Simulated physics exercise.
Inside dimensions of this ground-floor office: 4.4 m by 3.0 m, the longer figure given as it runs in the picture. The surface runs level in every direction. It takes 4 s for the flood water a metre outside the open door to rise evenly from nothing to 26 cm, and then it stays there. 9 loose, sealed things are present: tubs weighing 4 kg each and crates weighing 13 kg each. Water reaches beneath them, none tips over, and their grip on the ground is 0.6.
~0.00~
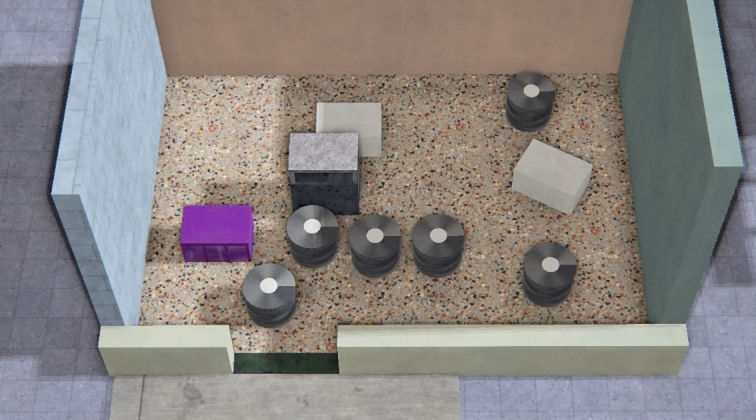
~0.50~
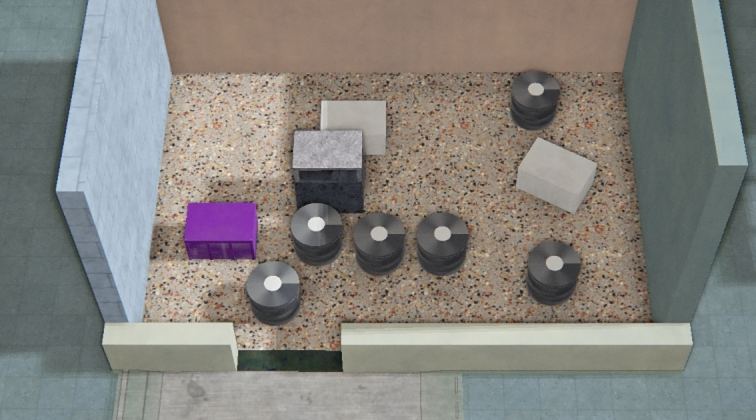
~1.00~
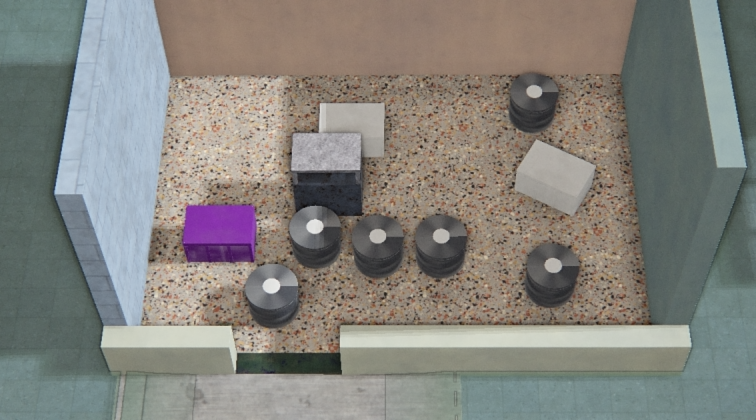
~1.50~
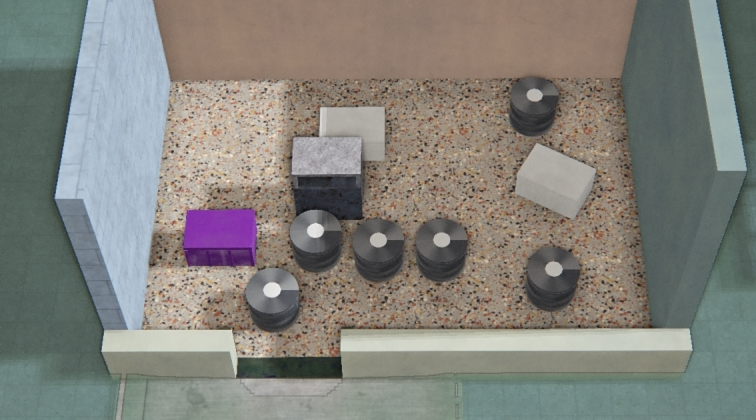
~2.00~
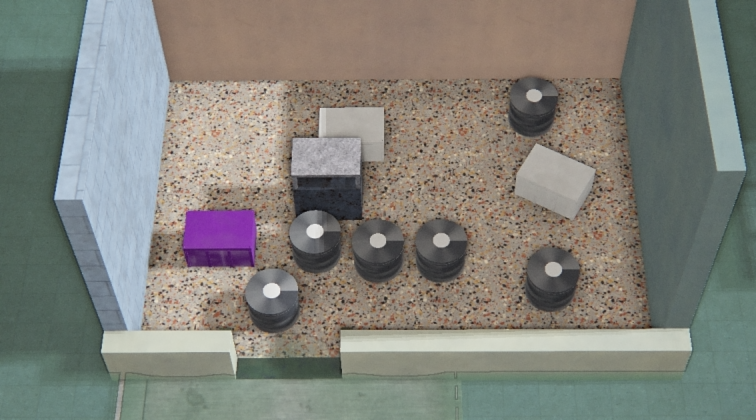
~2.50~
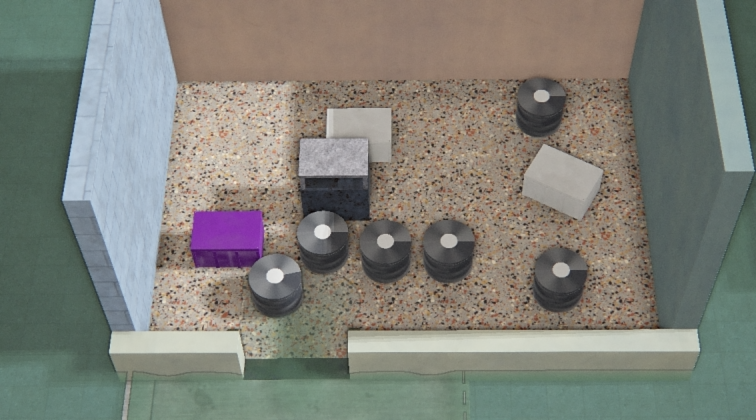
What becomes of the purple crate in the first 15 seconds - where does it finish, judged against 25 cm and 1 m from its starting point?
The purple crate finishes beyond 1 m away.
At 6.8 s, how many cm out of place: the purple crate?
Roughly 150 centimetres by that point.
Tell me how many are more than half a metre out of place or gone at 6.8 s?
Count: 6.
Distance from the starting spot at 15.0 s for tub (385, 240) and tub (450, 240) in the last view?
In that order: 250 cm, 120 cm.
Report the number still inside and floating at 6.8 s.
Count at that moment: 5.
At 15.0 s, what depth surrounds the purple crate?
I'd say around 13 cm.
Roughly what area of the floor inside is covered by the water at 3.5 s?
Roughly 3.0 m2.
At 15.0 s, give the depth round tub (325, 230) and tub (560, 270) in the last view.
Depths: Near 14 cm, then near 19 cm.
After 3.5 s the purple crate is near (226, 229), 0.0 m from its start, aground; 2 afloat.
After 6.8 s the purple crate is near (242, 85), 1.6 m from its start, afloat; 5 afloat.
After 11.0 s the purple crate is near (574, 196), 3.1 m from its start, afloat; 9 afloat.
After 15.0 s the purple crate is near (450, 244), 2.0 m from its start, afloat; 9 afloat.
